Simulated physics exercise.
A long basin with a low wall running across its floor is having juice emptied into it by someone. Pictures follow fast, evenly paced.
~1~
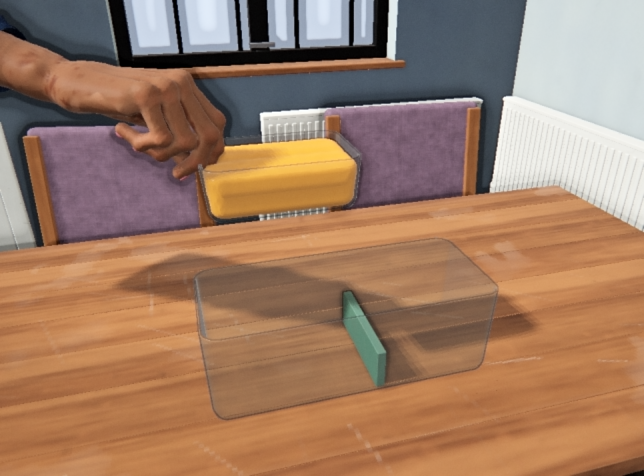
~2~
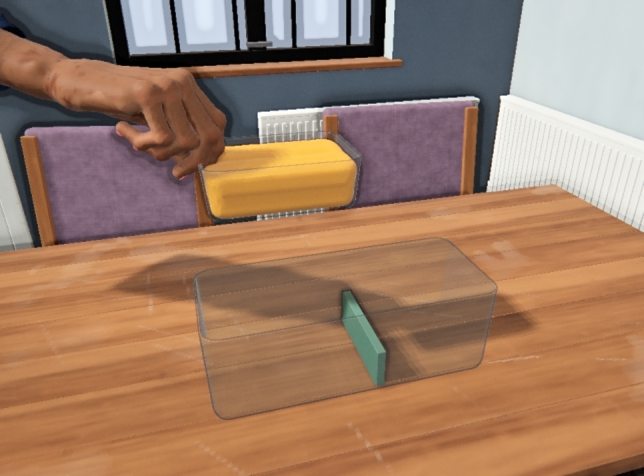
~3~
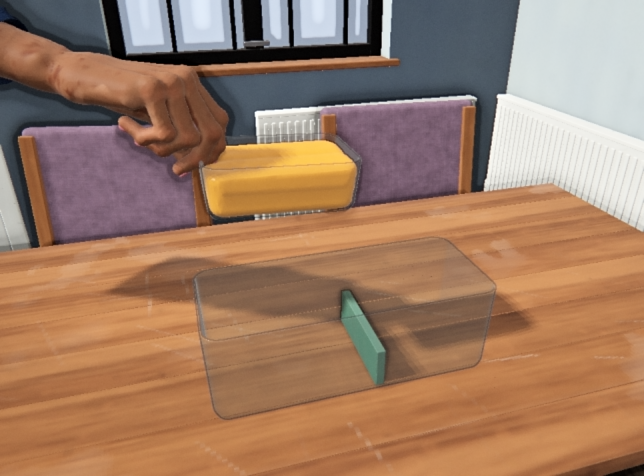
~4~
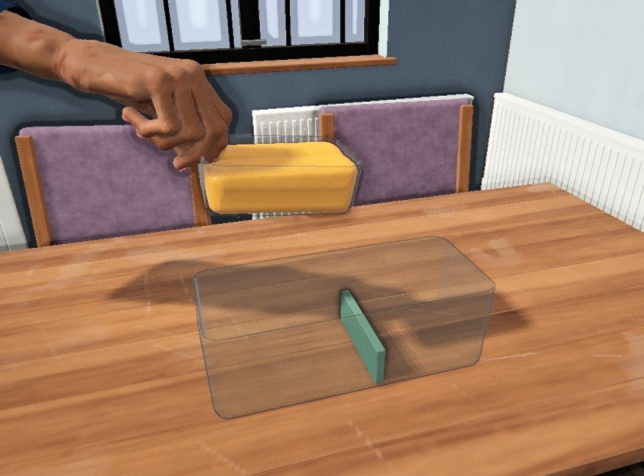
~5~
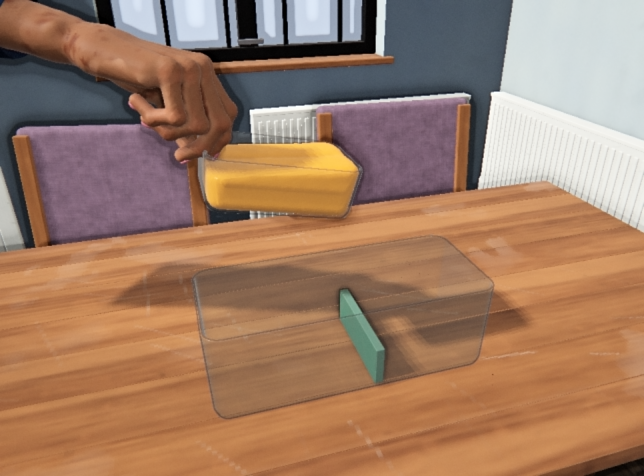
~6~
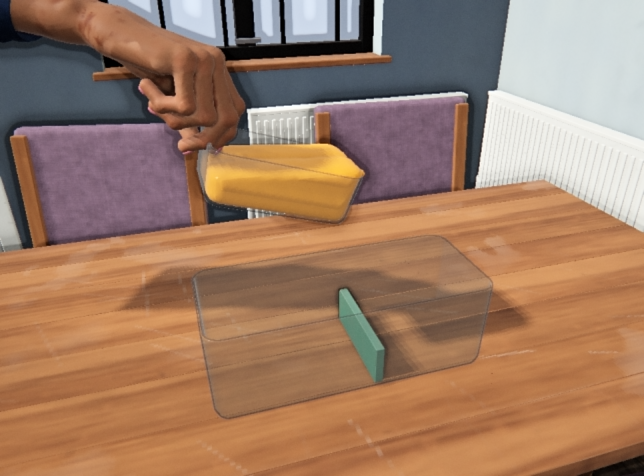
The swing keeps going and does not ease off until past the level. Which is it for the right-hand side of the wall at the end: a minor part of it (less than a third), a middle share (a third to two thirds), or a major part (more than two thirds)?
The share right of the wall falls into the top range, past two thirds.
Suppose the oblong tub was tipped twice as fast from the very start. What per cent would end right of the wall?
Roughly 65 in a hundred.
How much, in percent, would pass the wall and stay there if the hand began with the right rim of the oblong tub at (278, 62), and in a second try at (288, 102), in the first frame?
Roughly 45 in a hundred the first time and 45 in a hundred the second.
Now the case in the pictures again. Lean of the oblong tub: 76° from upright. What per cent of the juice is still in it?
It comes to 15 per cent or so.
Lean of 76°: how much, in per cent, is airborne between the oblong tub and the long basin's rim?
It comes to 40 per cent or so.
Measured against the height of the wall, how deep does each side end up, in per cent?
Left: 10 %. Right: 50 %.
A moment on, the oblong tub is tipped on its side and 14 per cent is still to pour, 1 is left of the wall and 42 right of it.
Next, the oblong tub is tipped right over and 1 per cent is still to pour, 15 is left of the wall and 73 right of it.
Then the oblong tub is tipped right over and 0 per cent is still to pour, 19 is left of the wall and 74 right of it.
Later the oblong tub is tipped right over and 0 per cent is still to pour, 19 is left of the wall and 74 right of it.
Finally, 19 per cent lies left of the wall, 74 right of it and 8 outside.
